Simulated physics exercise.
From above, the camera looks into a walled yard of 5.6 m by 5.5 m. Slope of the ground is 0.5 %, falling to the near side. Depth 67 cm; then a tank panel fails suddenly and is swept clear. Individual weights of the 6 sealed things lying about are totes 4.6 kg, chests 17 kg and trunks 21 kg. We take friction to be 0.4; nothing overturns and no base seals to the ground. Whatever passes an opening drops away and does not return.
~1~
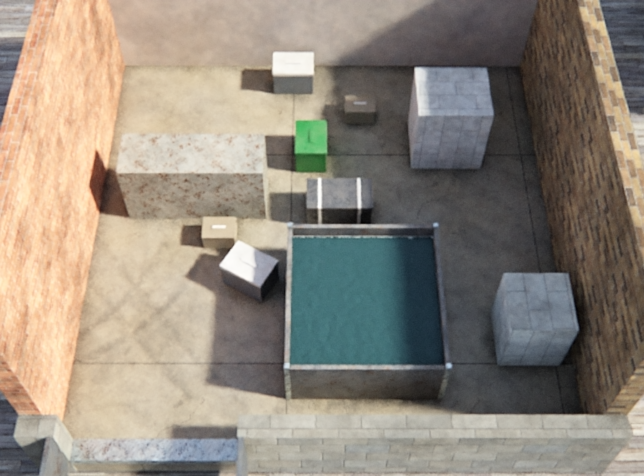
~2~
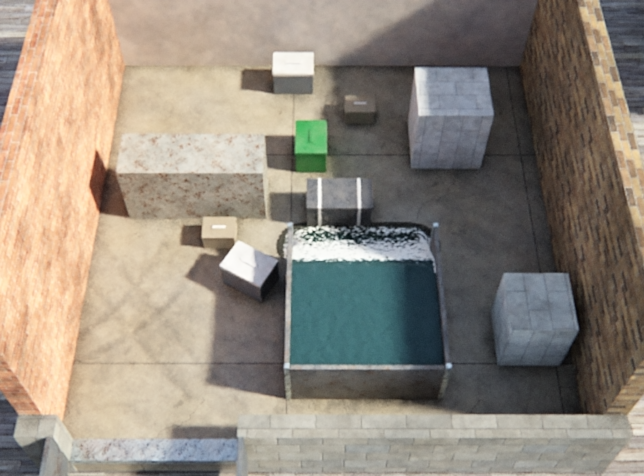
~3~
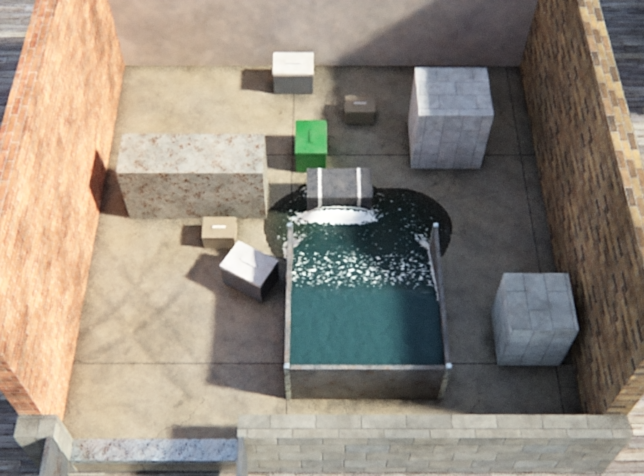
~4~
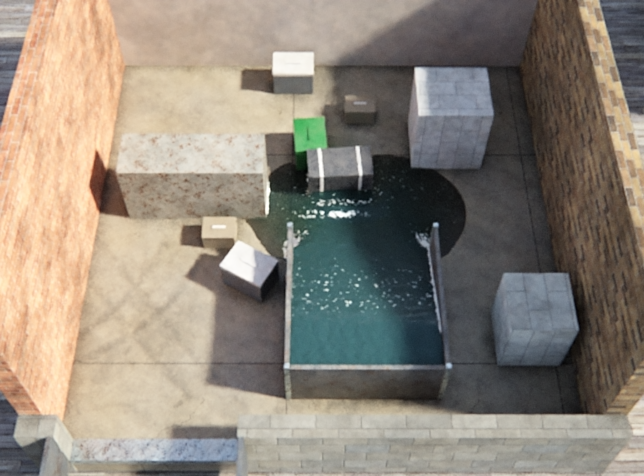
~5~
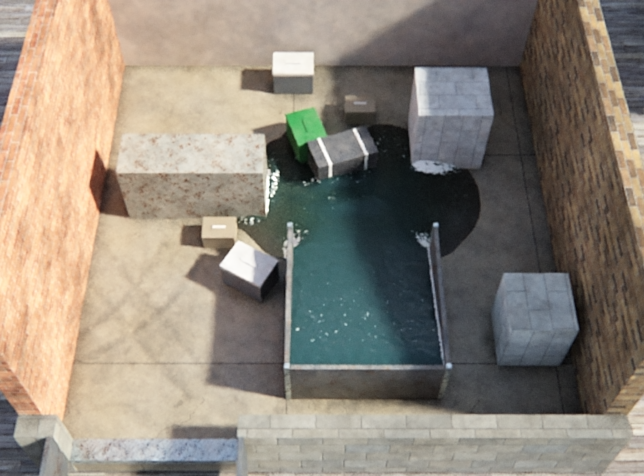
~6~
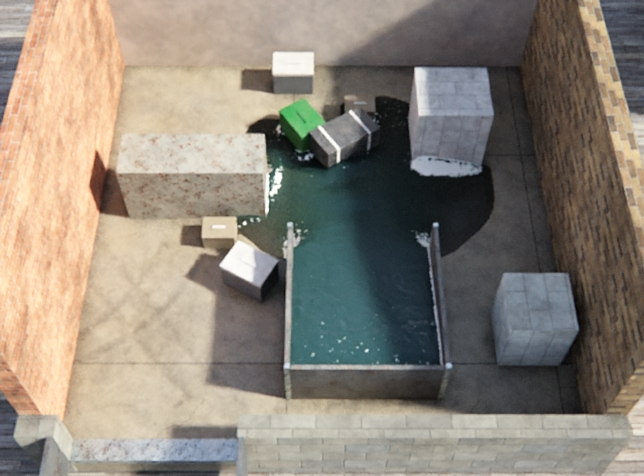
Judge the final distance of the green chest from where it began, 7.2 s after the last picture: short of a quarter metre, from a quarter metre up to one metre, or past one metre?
It ends past one metre.
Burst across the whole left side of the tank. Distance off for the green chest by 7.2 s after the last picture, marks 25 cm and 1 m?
My answer is that the green chest remains put.
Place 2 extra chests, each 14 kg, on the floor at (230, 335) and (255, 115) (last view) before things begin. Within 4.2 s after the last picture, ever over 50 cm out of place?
As asked, in order: Shy of the mark; clear of the mark.
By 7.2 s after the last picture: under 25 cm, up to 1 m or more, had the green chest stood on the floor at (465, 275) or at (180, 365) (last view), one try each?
From the first place it goes well off; from the second it is barely disturbed.
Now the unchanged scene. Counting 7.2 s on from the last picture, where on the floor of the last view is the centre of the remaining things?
I'd say about (191, 179) in the last view.
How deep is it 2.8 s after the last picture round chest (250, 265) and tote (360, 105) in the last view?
Some 0 cm at the first, some 14 cm at the second.
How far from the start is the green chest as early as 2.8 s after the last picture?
Close to 200 cm.
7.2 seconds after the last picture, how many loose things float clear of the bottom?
My tally comes to 3.
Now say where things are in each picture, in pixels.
The first frame shows the green chest at (311, 136), on the bottom; water covers 2.9 m2; 0 of 6 have shifted.
The second frame shows the green chest at (311, 136) rests on the ground; 3.8 m2 under water; 0 of 6 have shifted.
The third frame shows the green chest at (311, 136) rests on the ground; water covers 4.7 m2; 1 of 6 have shifted.
The fourth frame shows the green chest at (310, 134) rests on the ground, 4 cm from its start; water covers 6.1 m2; 1 of 6 have shifted.
The fifth frame shows the green chest at (306, 126) rests on the ground, 19 cm from its start; water covers 7.3 m2; 2 of 6 have shifted.
The sixth frame shows the green chest at (303, 117), on the bottom, 34 cm from its start; 8.4 m2 under water; 2 of 6 have shifted.
Then, 0.9 s after the last picture the green chest is near (292, 75), 1.1 m from its start, aground; 0 of 6 are out; 3 afloat.
Then, 2.8 s after the last picture the green chest is near (144, 126), 2.1 m from its start, aground; 0 of 6 are out; 3 afloat.
Then, 4.8 s after the last picture the green chest is near (126, 147), 2.3 m from its start, afloat; 0 of 6 are out; 4 afloat.
Then, 7.2 s after the last picture the green chest is near (126, 149), 2.3 m from its start, aground; 0 of 6 are out; 3 afloat.
